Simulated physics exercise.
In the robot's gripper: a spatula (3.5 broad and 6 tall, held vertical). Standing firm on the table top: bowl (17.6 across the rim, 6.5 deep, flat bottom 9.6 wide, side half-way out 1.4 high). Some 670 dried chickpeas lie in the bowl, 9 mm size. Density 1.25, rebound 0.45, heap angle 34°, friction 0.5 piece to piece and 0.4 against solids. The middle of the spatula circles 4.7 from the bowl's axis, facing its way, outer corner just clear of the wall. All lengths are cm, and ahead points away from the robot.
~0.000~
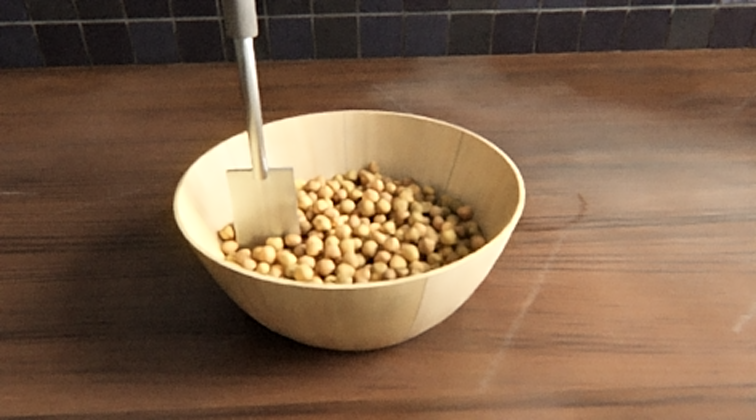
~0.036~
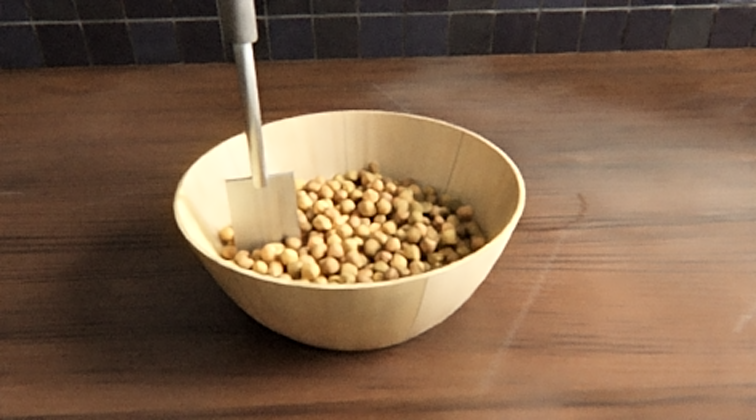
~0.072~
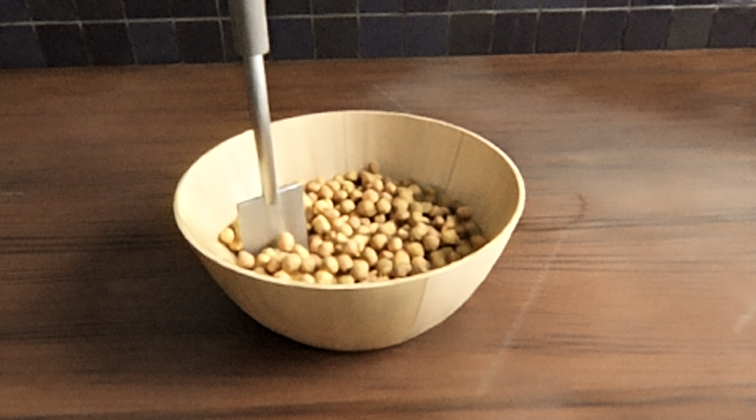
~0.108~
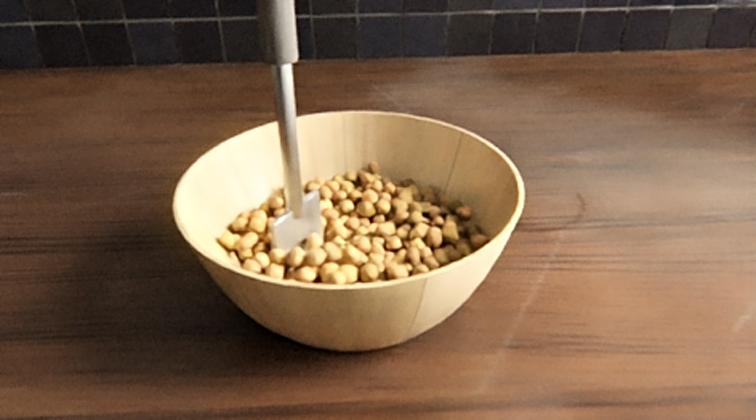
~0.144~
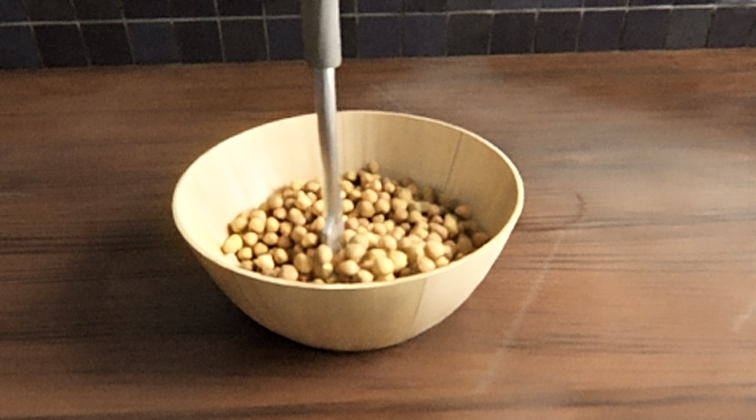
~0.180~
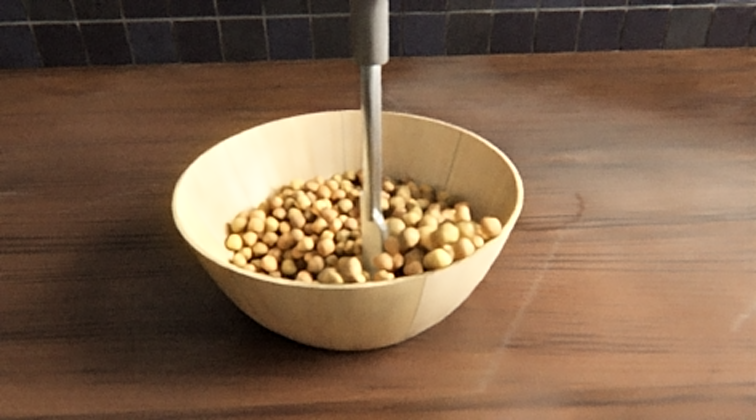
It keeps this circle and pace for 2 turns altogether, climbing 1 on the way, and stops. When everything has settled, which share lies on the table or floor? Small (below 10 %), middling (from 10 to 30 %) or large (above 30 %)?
A middling share, from 10 to 30 %, ends on the table or floor.
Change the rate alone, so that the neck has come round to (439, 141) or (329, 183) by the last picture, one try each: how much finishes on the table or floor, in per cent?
Some 40 and 10 per cent.
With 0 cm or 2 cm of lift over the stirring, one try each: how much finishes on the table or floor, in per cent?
Some 25 and 10 per cent.
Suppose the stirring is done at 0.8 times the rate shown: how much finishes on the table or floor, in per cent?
About 5 per cent.
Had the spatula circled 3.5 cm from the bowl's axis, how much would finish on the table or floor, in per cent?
Then about 0 per cent.
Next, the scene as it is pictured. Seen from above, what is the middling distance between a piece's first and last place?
Some 8 cm.
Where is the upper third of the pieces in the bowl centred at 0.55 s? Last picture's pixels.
Near (246, 219).
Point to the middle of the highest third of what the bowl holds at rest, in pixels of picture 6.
At about (302, 251).
After 0.55 s, 345° round, highest piece 8 above the table; 593 in the bowl, 69 on the table or floor, 12 in flight or on the tool.
After 0.92 s, 226° round, highest piece 7 above the table; 572 in the bowl, 100 on the table or floor, 2 in flight or on the tool.
After 1.31 s, 0° round, highest piece 5 above the table; 569 in the bowl, 105 on the table or floor.
After 2.01 s, 0° round, highest piece 5 above the table; 569 in the bowl, 105 on the table or floor.
In the end, 569 in the bowl, 105 on the table or floor. That is 16 % on the table or floor.
